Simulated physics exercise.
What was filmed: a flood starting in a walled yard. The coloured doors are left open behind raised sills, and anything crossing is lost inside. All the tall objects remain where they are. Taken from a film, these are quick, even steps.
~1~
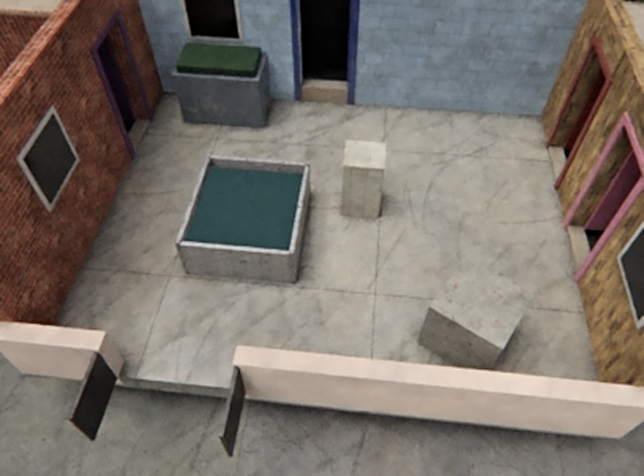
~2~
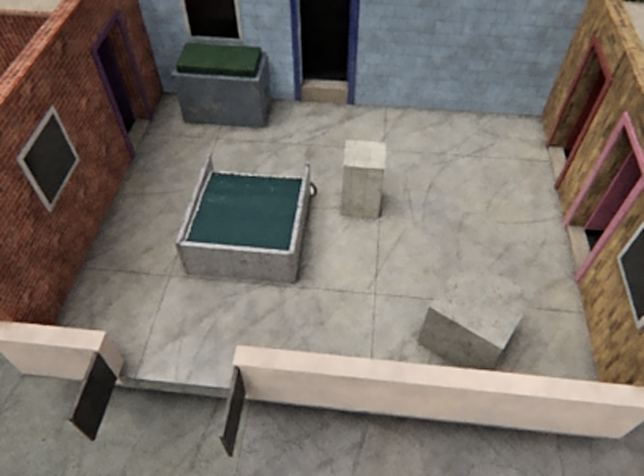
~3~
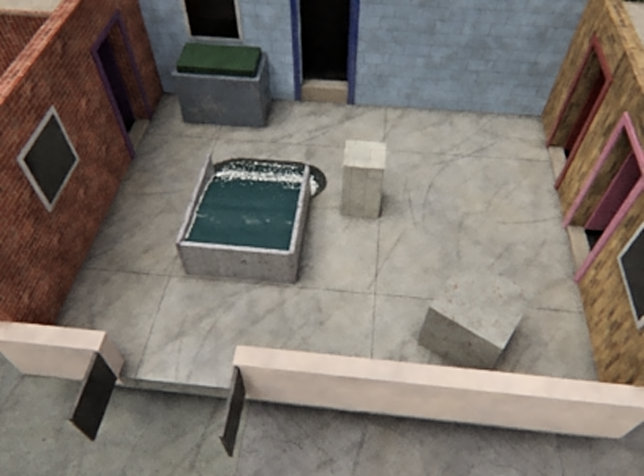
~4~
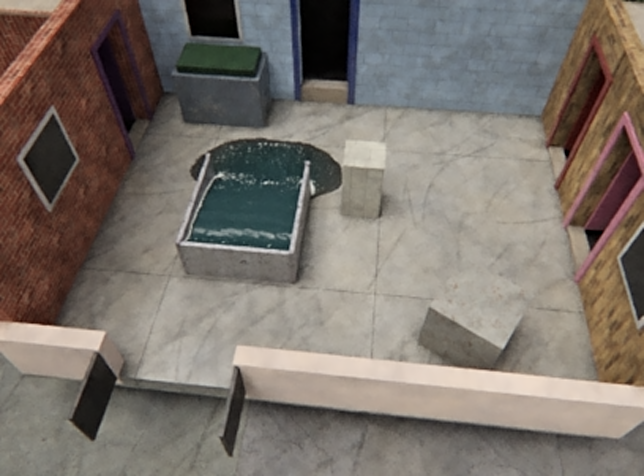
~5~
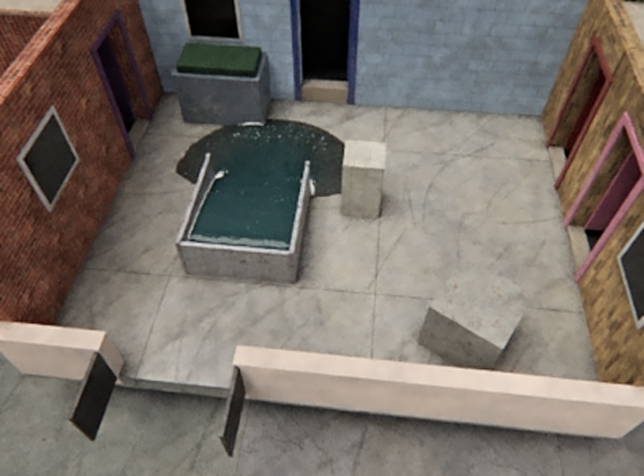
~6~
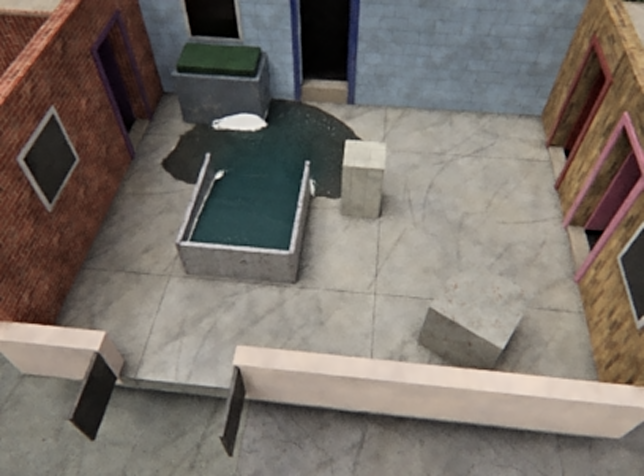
In a walled yard with open coloured doors, still water sat in an open tank until it poured out the far side and spread across the paving in a widening dark pool, reaching the planter.
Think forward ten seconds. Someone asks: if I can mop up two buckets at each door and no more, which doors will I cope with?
At the end, purple door: Over the line on that one, red door: Over the line on that one, pink door: Not over the line on that one, blue door: Not over the line on that one.
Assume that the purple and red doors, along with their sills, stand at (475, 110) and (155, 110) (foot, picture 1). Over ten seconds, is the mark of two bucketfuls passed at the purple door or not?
The purple one stays within the limit, as far as I can tell.
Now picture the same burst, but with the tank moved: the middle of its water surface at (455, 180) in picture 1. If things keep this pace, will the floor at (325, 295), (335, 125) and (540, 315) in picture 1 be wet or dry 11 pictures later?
Spot one is not touched, spot two is touched, spot three is not touched.
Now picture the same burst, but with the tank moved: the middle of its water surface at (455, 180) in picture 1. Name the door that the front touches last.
That would be the door marked purple.
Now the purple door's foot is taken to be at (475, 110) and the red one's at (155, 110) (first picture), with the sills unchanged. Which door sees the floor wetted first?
The blue one.
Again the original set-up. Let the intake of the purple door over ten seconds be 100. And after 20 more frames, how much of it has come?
About 70 %.
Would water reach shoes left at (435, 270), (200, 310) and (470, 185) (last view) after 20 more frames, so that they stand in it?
As listed: No water, clear, under water.
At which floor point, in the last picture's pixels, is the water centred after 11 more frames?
Roughly (280, 149).
A moment on, water covers 20 % of the floor; the purple door wet at the sill, nothing in, the red door not reached, the pink door not reached, the blue door wet at the sill, nothing in.
Next, water covers 25 % of the floor; the purple door over two buckets in, the red door not reached, the pink door not reached, the blue door under two buckets in.
Then, water covers 45 % of the floor; the purple door far over two buckets in, the red door under two buckets in, the pink door not reached, the blue door under two buckets in.
Later, water covers 75 % of the floor; the purple door far over two buckets in, the red door over two buckets in, the pink door wet at the sill, nothing in, the blue door under two buckets in.
In the end, water covers 95 % of the floor; the purple door far over two buckets in, the red door over two buckets in, the pink door wet at the sill, nothing in, the blue door under two buckets in.
